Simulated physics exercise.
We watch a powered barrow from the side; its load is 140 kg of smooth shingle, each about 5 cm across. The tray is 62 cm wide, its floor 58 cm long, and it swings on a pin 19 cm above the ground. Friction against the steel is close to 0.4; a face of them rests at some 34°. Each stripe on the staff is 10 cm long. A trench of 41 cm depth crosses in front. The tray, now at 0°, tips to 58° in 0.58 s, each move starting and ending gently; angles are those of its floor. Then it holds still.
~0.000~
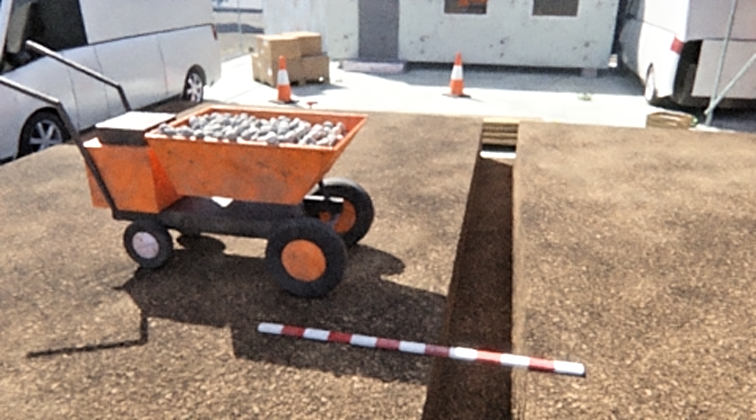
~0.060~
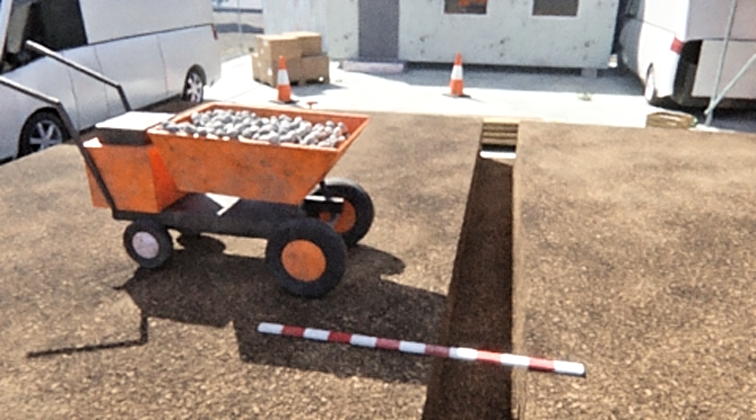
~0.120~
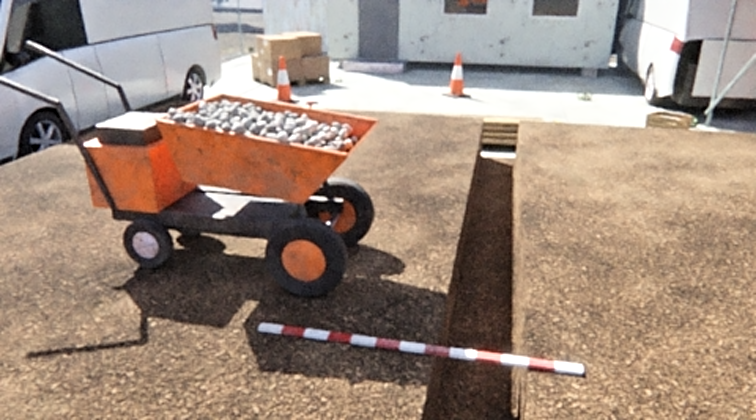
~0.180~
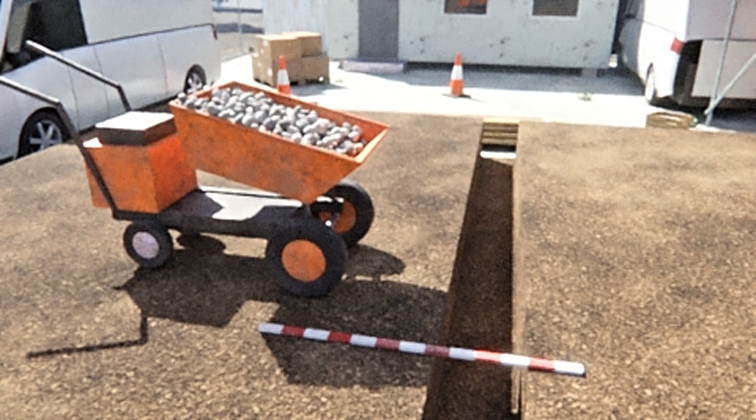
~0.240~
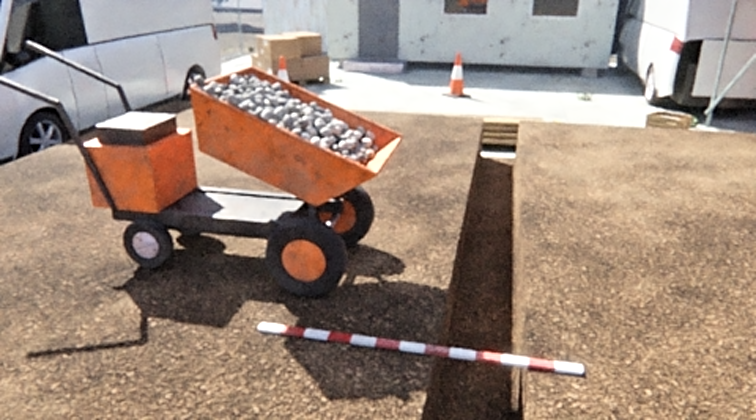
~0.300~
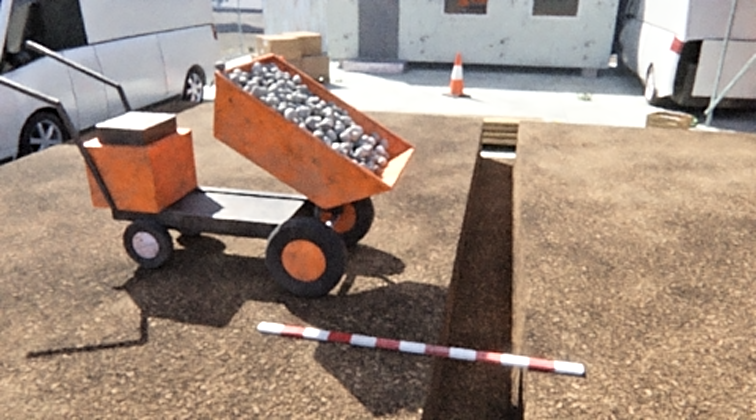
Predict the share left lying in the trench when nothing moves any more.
Close to 62 in a hundred.
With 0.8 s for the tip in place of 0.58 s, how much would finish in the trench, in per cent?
It would be near 70 per cent.
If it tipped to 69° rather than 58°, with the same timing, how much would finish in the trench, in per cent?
It would be near 80 per cent.
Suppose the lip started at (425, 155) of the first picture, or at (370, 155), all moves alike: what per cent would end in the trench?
About 15 and 40 per cent.
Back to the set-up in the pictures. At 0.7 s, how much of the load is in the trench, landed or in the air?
Some 10 per cent.
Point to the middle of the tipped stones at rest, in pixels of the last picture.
Around (492, 342).
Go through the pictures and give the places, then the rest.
Lip at (333, 150), floor tilted 0°, highest stones at (260, 126), in the first frame.
Lip at (337, 152), floor tilted 2°, highest stones at (228, 120); the stones move at 0.4 m/s on average, in the second frame.
The tray is at 6°, its lip at (347, 156); the top of the load is at (223, 109); the stones move at 0.9 m/s on average, in the third frame.
Lip at (361, 164), floor tilted 13°, highest stones at (232, 97); the stones move at 1.2 m/s on average, in the fourth frame.
Lip at (376, 175), floor tilted 22°, highest stones at (248, 83); the stones move at 1.4 m/s on average, in the fifth frame.
Lip at (391, 189), floor tilted 30°, highest stones at (267, 73); the stones move at 1.5 m/s on average, in the sixth frame.
After 0.4 s the floor is at 48°; 100 % in the tray; the foremost stones are at (402, 190).
After 0.7 s the floor is at 58°; 87 % in the tray, 4 % short of the trench, 9 % in the trench; the foremost stones are at (490, 240).
After 1.0 s the floor is at 58°; 37 % in the tray, 4 % short of the trench, 44 % in the trench, 16 % past the trench; the foremost stones are at (638, 297).
After 3.0 s the floor is at 58°; 19 % in the tray, 3 % short of the trench, 62 % in the trench, 16 % past the trench; the foremost stones are past the picture's edge.
